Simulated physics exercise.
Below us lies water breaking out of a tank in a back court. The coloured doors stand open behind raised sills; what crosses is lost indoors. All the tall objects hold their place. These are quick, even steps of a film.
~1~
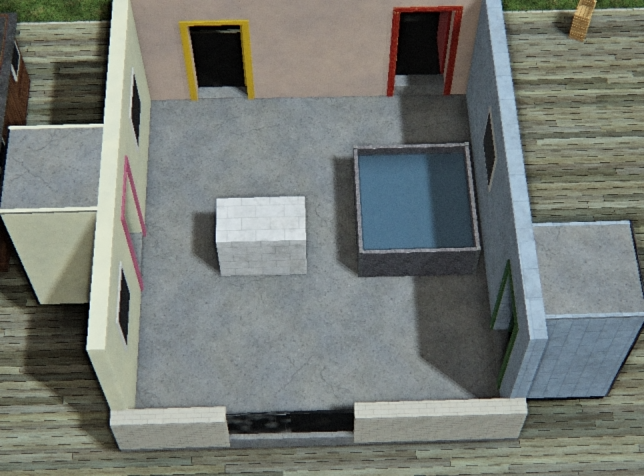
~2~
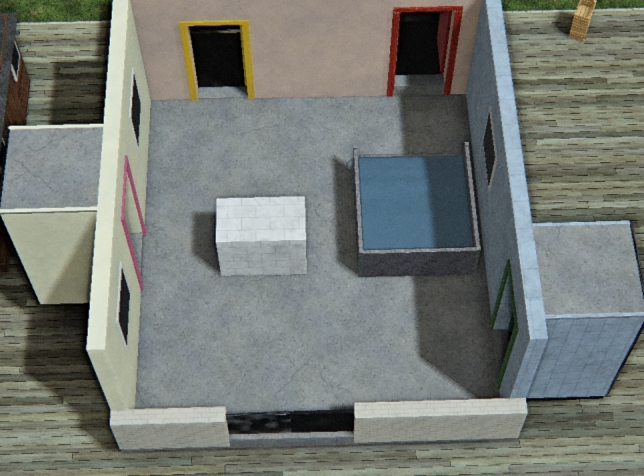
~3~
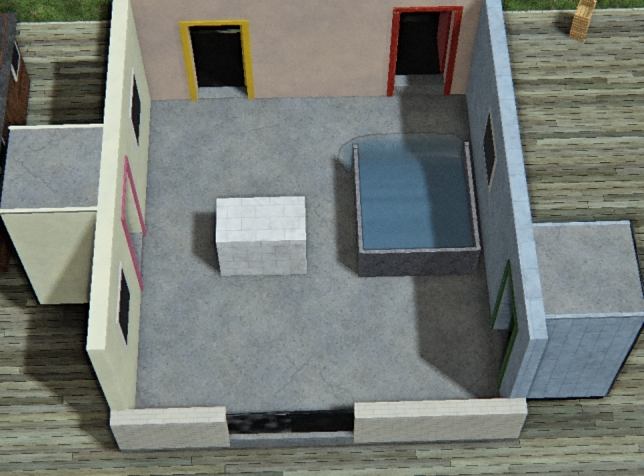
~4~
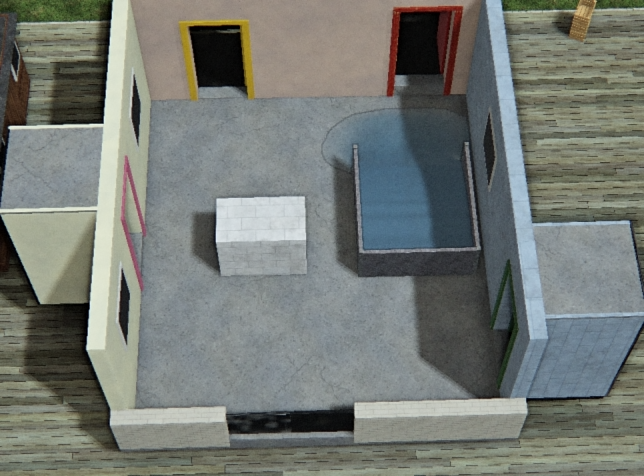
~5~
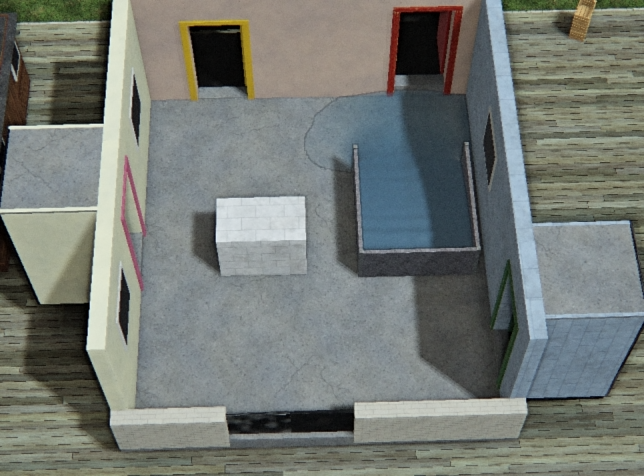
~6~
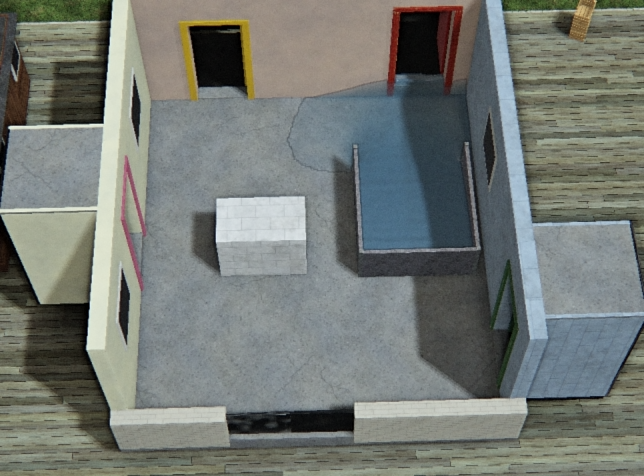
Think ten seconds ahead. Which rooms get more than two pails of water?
One by one: The green door floods; the red door floods; the pink door holds within the limit; the yellow door floods.
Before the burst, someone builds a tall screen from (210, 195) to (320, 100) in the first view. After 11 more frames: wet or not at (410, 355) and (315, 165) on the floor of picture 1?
In that order: Free of water, flooded.
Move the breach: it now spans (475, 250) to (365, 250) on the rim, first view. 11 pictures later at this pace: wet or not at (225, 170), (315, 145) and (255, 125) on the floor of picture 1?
As listed: No water, clear, not flooded.
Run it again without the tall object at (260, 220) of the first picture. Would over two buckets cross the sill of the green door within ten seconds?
In short: The green one goes over.
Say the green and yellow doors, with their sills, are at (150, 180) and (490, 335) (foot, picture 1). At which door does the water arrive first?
First comes the door marked red.
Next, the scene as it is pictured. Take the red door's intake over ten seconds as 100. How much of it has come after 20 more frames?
Roughly 100 per cent.
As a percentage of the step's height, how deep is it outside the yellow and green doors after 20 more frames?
Roughly 230 per cent, then 80 per cent.
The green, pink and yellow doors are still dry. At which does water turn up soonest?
First comes the yellow door.
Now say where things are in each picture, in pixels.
Still water in the water tank at (415, 199), in the first frame.
Water pours out on the water tank's far side and has run to (350, 169), in the second frame.
The front is at (346, 149), out from the gap on the water tank's far side, in the third frame.
The front is at (466, 121), out from the gap on the water tank's far side, in the fourth frame.
The front is at (346, 96), out from the gap on the water tank's far side, in the fifth frame.
Water pours out on the water tank's far side and has run to (316, 97), in the sixth frame.
A moment on, water covers 20 % of the floor; the green door not reached, the red door over two buckets in, the pink door not reached, the yellow door wet at the sill, nothing in.
Next, water covers 30 % of the floor; the green door not reached, the red door far over two buckets in, the pink door not reached, the yellow door under two buckets in.
Then, water covers 50 % of the floor; the green door wet at the sill, nothing in, the red door far over two buckets in, the pink door wet at the sill, nothing in, the yellow door under two buckets in.
Later, water covers 75 % of the floor; the green door wet at the sill, nothing in, the red door far over two buckets in, the pink door wet at the sill, nothing in, the yellow door over two buckets in.
In the end, water covers 100 % of the floor; the green door over two buckets in, the red door far over two buckets in, the pink door wet at the sill, nothing in, the yellow door far over two buckets in.
